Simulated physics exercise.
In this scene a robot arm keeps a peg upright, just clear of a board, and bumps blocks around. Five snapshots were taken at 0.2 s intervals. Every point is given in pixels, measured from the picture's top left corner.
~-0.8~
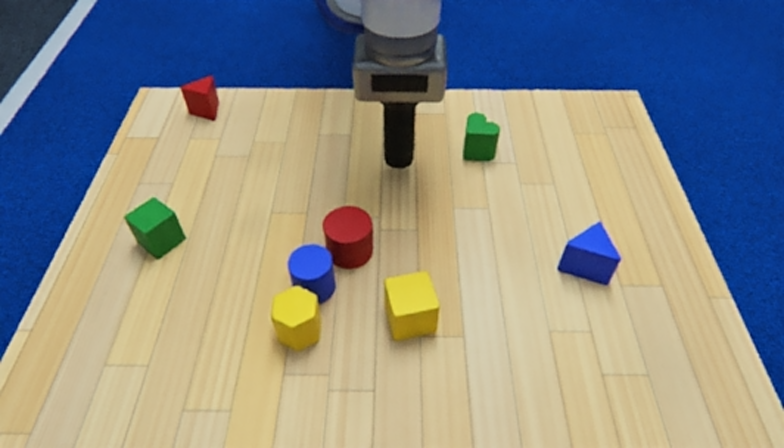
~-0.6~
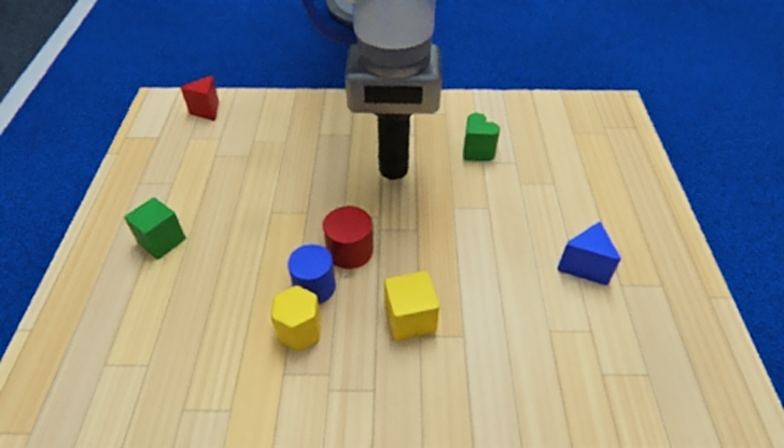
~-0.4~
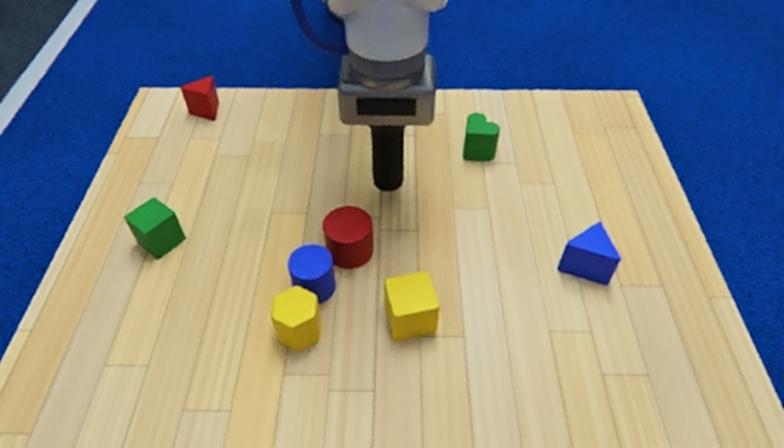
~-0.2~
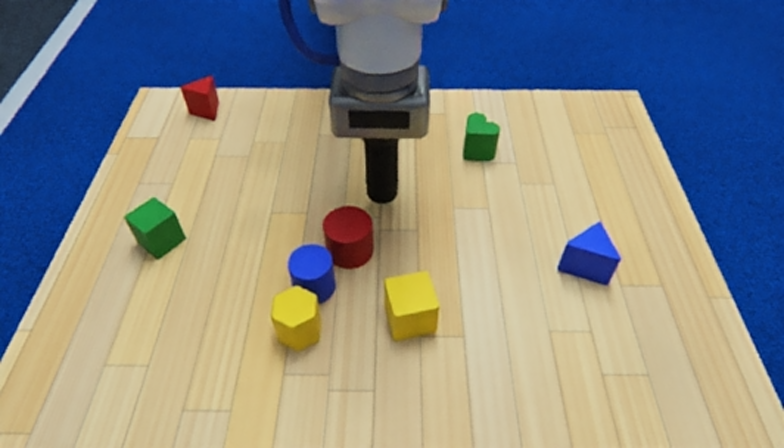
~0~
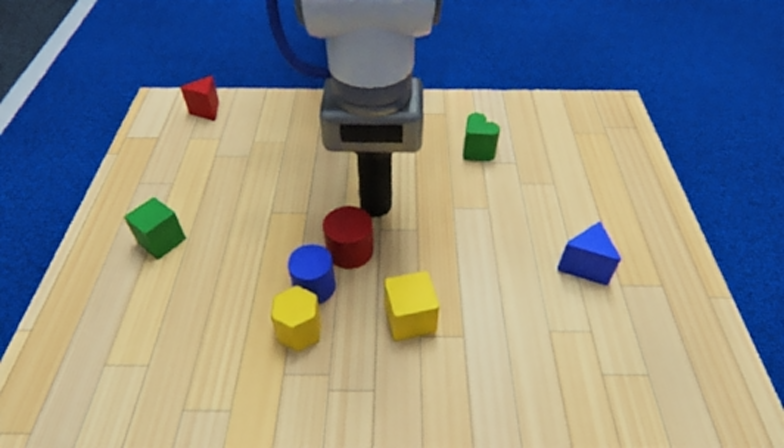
Above a wooden board on a blue floor, a robot arm moved its dark peg slowly toward the viewer and slightly left, nearing the red cylinder, while all the coloured blocks stayed still.
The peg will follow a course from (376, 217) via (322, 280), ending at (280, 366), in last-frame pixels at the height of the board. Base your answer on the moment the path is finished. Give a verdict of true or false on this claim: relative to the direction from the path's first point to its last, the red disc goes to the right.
True - the claim holds.
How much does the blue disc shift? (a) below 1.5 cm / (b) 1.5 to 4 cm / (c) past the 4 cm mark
c - past the 4 cm mark.
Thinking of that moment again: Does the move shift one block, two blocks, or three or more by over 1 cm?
The count is three or more.
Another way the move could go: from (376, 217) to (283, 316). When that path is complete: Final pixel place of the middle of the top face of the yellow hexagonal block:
At (271, 383).
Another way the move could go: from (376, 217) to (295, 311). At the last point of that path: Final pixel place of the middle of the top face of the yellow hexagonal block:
It should be at about (269, 362).
On the path given first. One third of the way, peg (339, 247); yellow hexagonal block (281, 326), turned 50° anticlockwise; blue disc (273, 289); red disc (314, 261).
Two thirds of the way, peg (303, 296); yellow hexagonal block (268, 361), turned 95° anticlockwise; blue disc (216, 320); red disc (270, 314).
At the end, peg (277, 357); yellow hexagonal block (262, 399), turned 130° anticlockwise; blue disc (199, 326); red disc (223, 366); yellow square block unmoved.
